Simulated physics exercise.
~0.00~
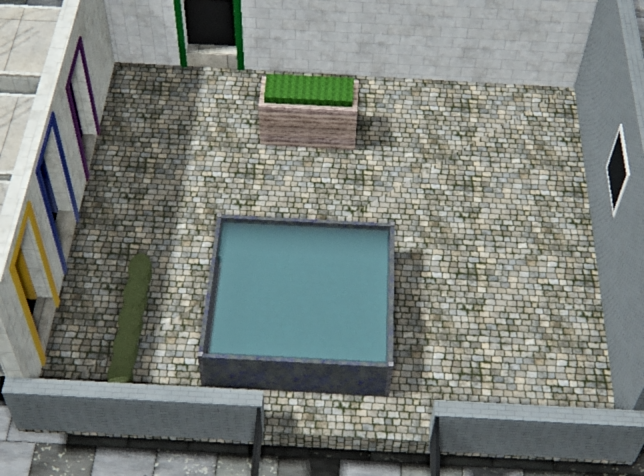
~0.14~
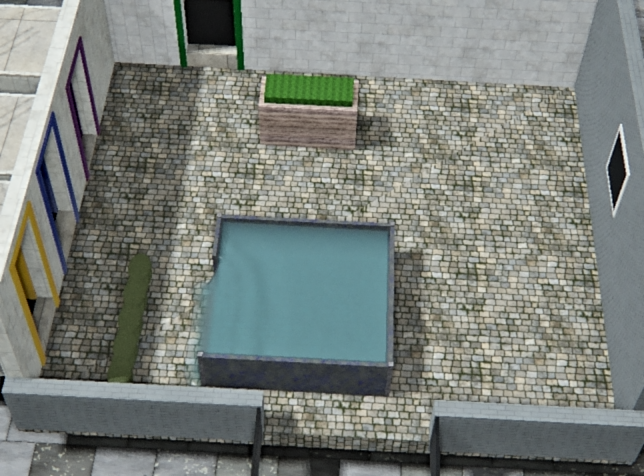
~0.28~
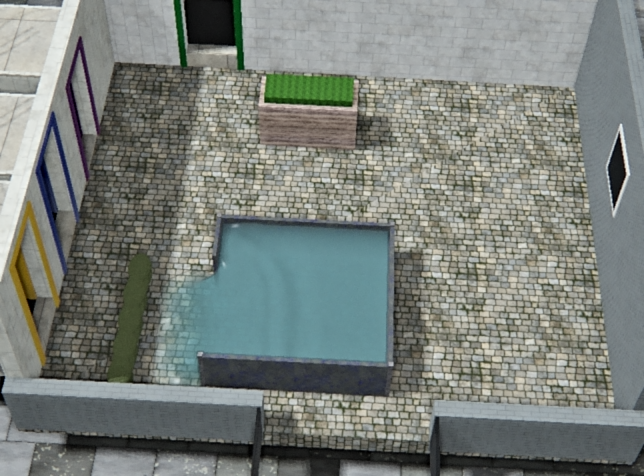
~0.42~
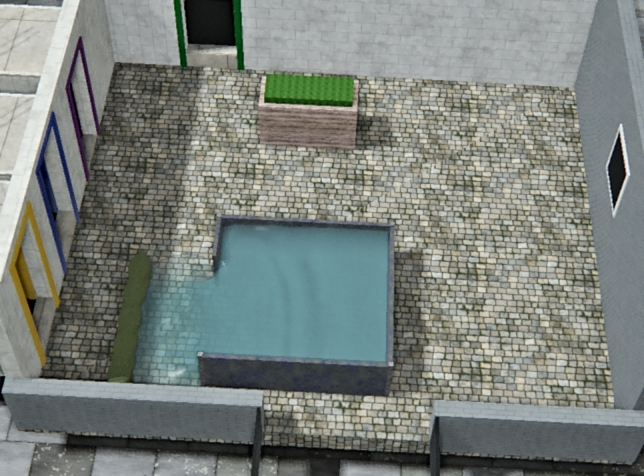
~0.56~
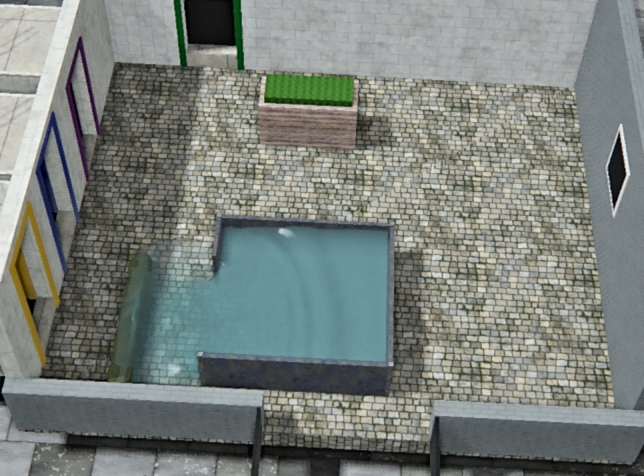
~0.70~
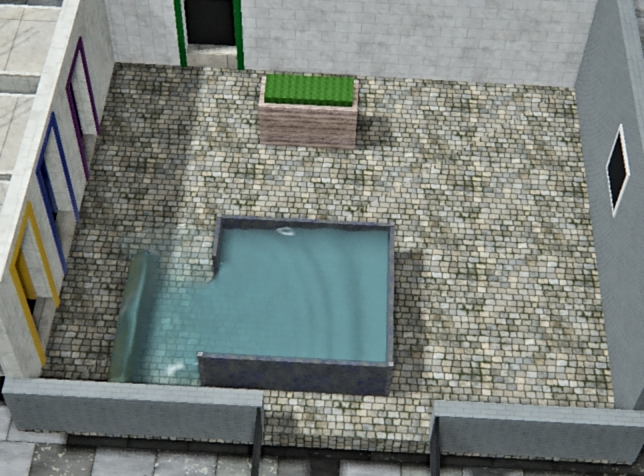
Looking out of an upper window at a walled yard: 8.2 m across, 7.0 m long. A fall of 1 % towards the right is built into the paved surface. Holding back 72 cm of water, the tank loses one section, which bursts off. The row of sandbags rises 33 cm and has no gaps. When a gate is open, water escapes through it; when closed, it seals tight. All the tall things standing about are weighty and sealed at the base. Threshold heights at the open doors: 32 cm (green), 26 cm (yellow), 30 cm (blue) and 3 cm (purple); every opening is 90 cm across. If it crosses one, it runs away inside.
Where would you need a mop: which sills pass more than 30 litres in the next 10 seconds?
One by one: The green door will hold enough water back; the yellow door will hold enough water back; the blue door will hold enough water back; the purple door will not hold enough water back.
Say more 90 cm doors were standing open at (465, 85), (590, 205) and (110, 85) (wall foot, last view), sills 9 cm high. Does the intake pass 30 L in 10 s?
Note, doorways in listed order: Stays short, stays short, goes beyond.
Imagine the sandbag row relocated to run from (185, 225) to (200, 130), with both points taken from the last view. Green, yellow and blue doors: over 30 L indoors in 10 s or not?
In that case green gets no more than allowed, yellow gets more than allowed, blue gets no more than allowed.
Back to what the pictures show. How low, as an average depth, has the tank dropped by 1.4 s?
Mean depth: Some 49 cm.
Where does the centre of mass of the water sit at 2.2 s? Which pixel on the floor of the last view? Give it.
Its balance point sits around (236, 319).
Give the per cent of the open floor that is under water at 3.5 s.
I'd guess around 50 %.
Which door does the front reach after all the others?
That would be the green door.
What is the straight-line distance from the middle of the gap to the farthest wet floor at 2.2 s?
That works out near 5.0 m.
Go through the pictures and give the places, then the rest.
The first frame shows the tank at (301, 290) is whole and still, 72 cm deep.
In the second frame, water pours out at (212, 325) and has run 0.9 m, to (206, 283); typically 6 cm deep outside, 72 cm at the tank's back.
In the third frame, water pours out at (212, 326) and has run 1.1 m, to (175, 281); typically 11 cm deep outside, 72 cm at the tank's back.
In the fourth frame, water pours out at (212, 327) and has run 1.5 m, to (153, 271); typically 14 cm deep outside, 72 cm at the tank's back.
In the fifth frame, water pours out at (212, 327) and has run 1.8 m, to (149, 251); typically 12 cm deep outside, 72 cm at the tank's back.
In the sixth frame, water pours out at (212, 327) and has run 2.2 m, to (136, 238); typically 14 cm deep outside, 70 cm at the tank's back.
After 1.4 s water covers 20 % of the floor and is deepest (60 cm) near (137, 409); green door not reached, yellow door 9 cm at the sill, 0 L in, blue door not reached, purple door not reached.
After 2.2 s water covers 35 % of the floor and is deepest (54 cm) near (150, 410); green door not reached, yellow door 23 cm at the sill, 0 L in, blue door 9 cm at the sill, 0 L in, purple door 5 cm at the sill, 0 L in.
After 3.5 s water covers 50 % of the floor and is deepest (33 cm) near (152, 398); green door 15 cm at the sill, 0 L in, yellow door 12 cm at the sill, 0 L in, blue door 11 cm at the sill, 0 L in, purple door 8 cm at the sill, 6 L in.
After 6.0 s water covers 75 % of the floor and is deepest (22 cm) near (117, 102); green door 20 cm at the sill, 0 L in, yellow door 6 cm at the sill, 0 L in, blue door 6 cm at the sill, 0 L in, purple door 6 cm at the sill, 26 L in.
After 10.0 s water covers 90 % of the floor and is deepest (14 cm) near (575, 128); green door 11 cm at the sill, 0 L in, yellow door 3 cm at the sill, 0 L in, blue door 5 cm at the sill, 0 L in, purple door 8 cm at the sill, 84 L in.
